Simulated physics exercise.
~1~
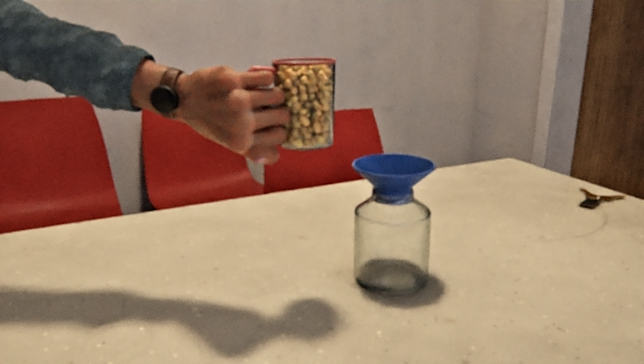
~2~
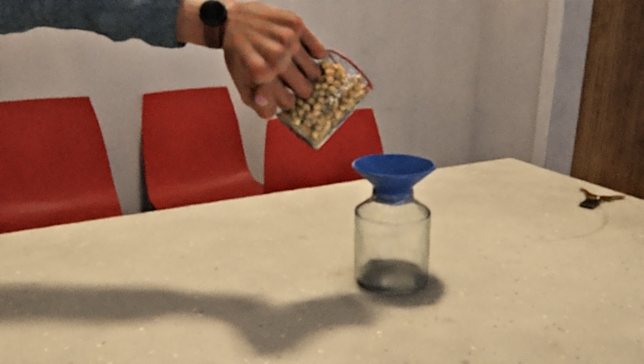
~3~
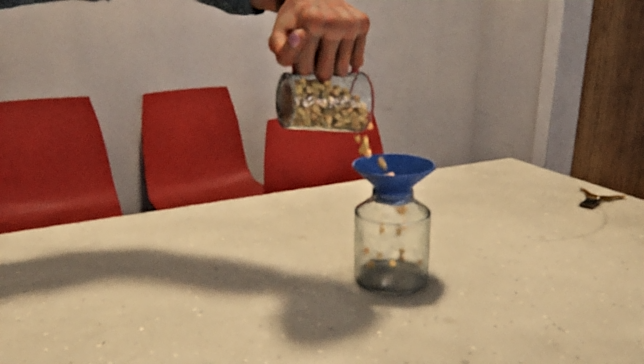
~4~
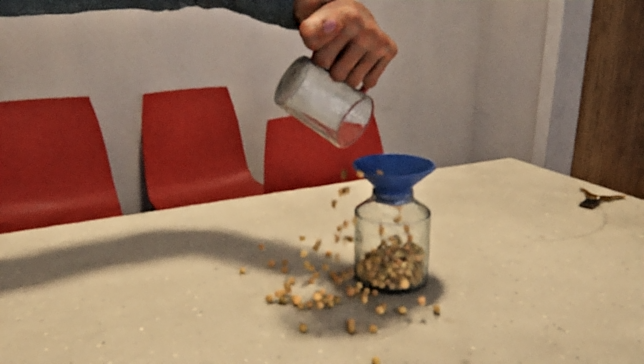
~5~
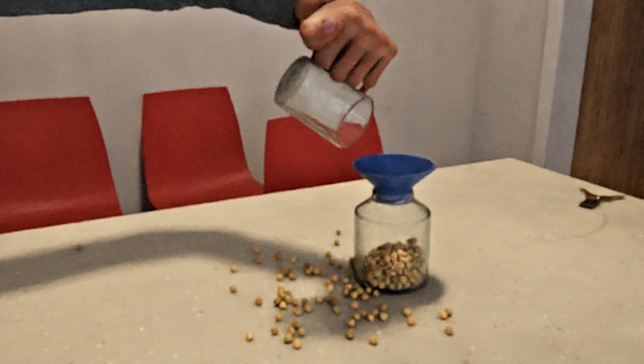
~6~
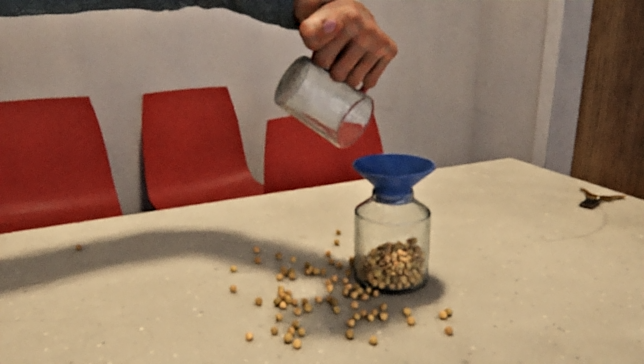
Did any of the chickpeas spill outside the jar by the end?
Yes, some of the chickpeas ended up scattered on the table around the jar. Most of them still landed inside it, and the cup was left empty.
